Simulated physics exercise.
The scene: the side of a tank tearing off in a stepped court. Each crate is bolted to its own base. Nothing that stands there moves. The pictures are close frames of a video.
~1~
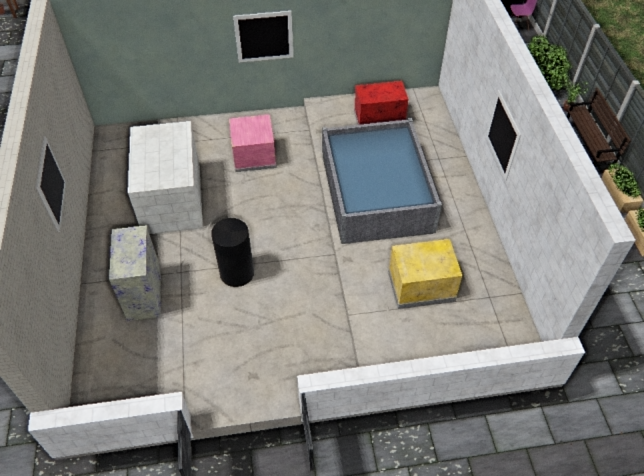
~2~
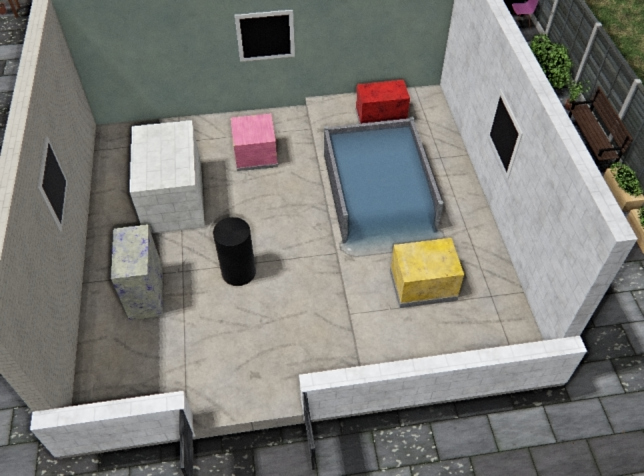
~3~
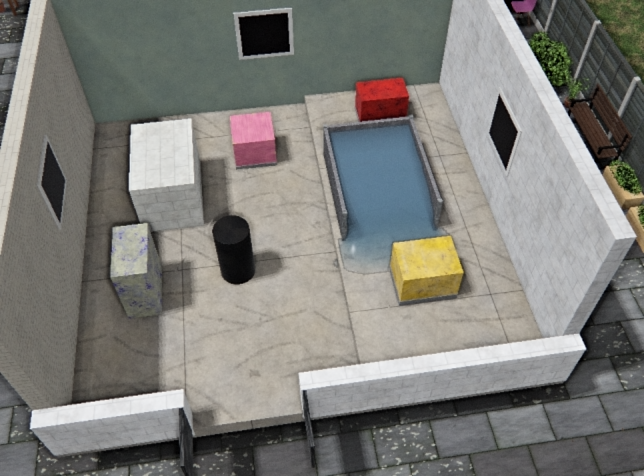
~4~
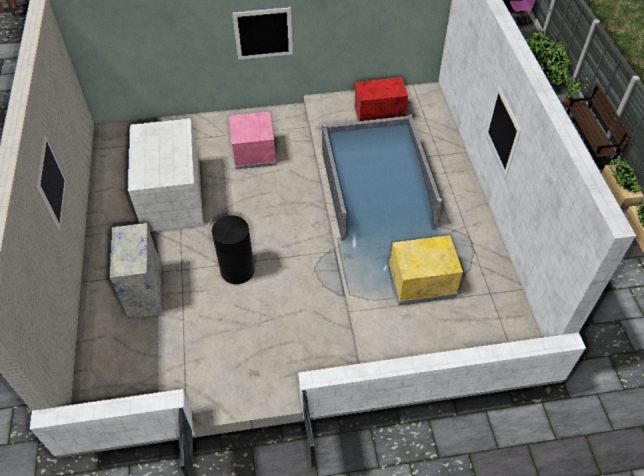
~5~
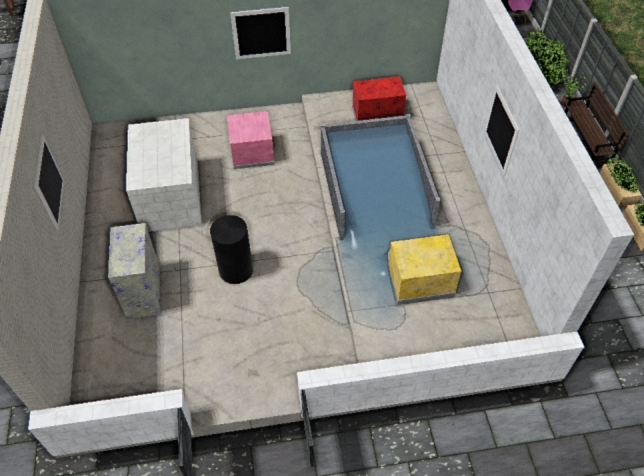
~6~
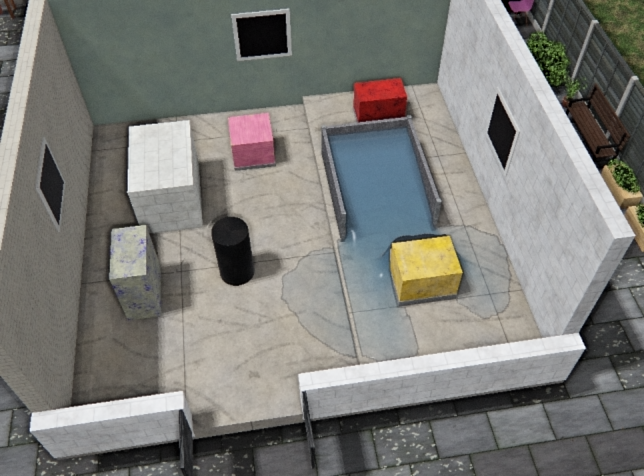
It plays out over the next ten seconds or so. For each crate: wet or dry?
In the end: The yellow crate gets wet; the red crate gets wet; the pink crate stays dry.
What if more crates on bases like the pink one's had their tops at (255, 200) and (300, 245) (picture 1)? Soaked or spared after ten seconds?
As listed: Is safe, ends up wet.
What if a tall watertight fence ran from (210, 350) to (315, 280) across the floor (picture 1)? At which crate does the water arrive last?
The pink-painted one.
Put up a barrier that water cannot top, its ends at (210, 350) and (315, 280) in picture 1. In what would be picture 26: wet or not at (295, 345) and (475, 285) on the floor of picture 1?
In that order: Under water, wet.
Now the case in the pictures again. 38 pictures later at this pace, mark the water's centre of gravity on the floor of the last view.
Roughly at (320, 268).
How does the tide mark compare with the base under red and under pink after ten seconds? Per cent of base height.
About 150 and 50 per cent.
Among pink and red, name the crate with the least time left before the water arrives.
First comes the red-painted one.
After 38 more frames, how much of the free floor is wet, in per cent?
I make it 65 per cent.
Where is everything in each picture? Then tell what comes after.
In the first frame, still water in the water tank at (379, 169).
In the second frame, water pours out at (391, 227) and has run to (440, 233).
In the third frame, the front is at a hidden place, out from the gap at (390, 227).
In the fourth frame, the front is at (465, 263), out from the gap at (389, 227).
In the fifth frame, water pours out at (387, 226) and has run to (383, 324).
In the sixth frame, the front is at a hidden place, out from the gap at (389, 228).
A moment on, water covers 20 % of the floor; the yellow crate water round its plinth, the red crate not reached, the pink crate not reached.
Next, water covers 35 % of the floor; the yellow crate water round its plinth, the red crate not reached, the pink crate not reached.
Then, water covers 50 % of the floor; the yellow crate water round its plinth, the red crate water round its plinth, the pink crate not reached.
Later, water covers 65 % of the floor; the yellow crate water round its plinth, the red crate water round its plinth, the pink crate not reached.
In the end, water covers 95 % of the floor; the yellow crate was topped, the red crate was topped, the pink crate stayed above the water.
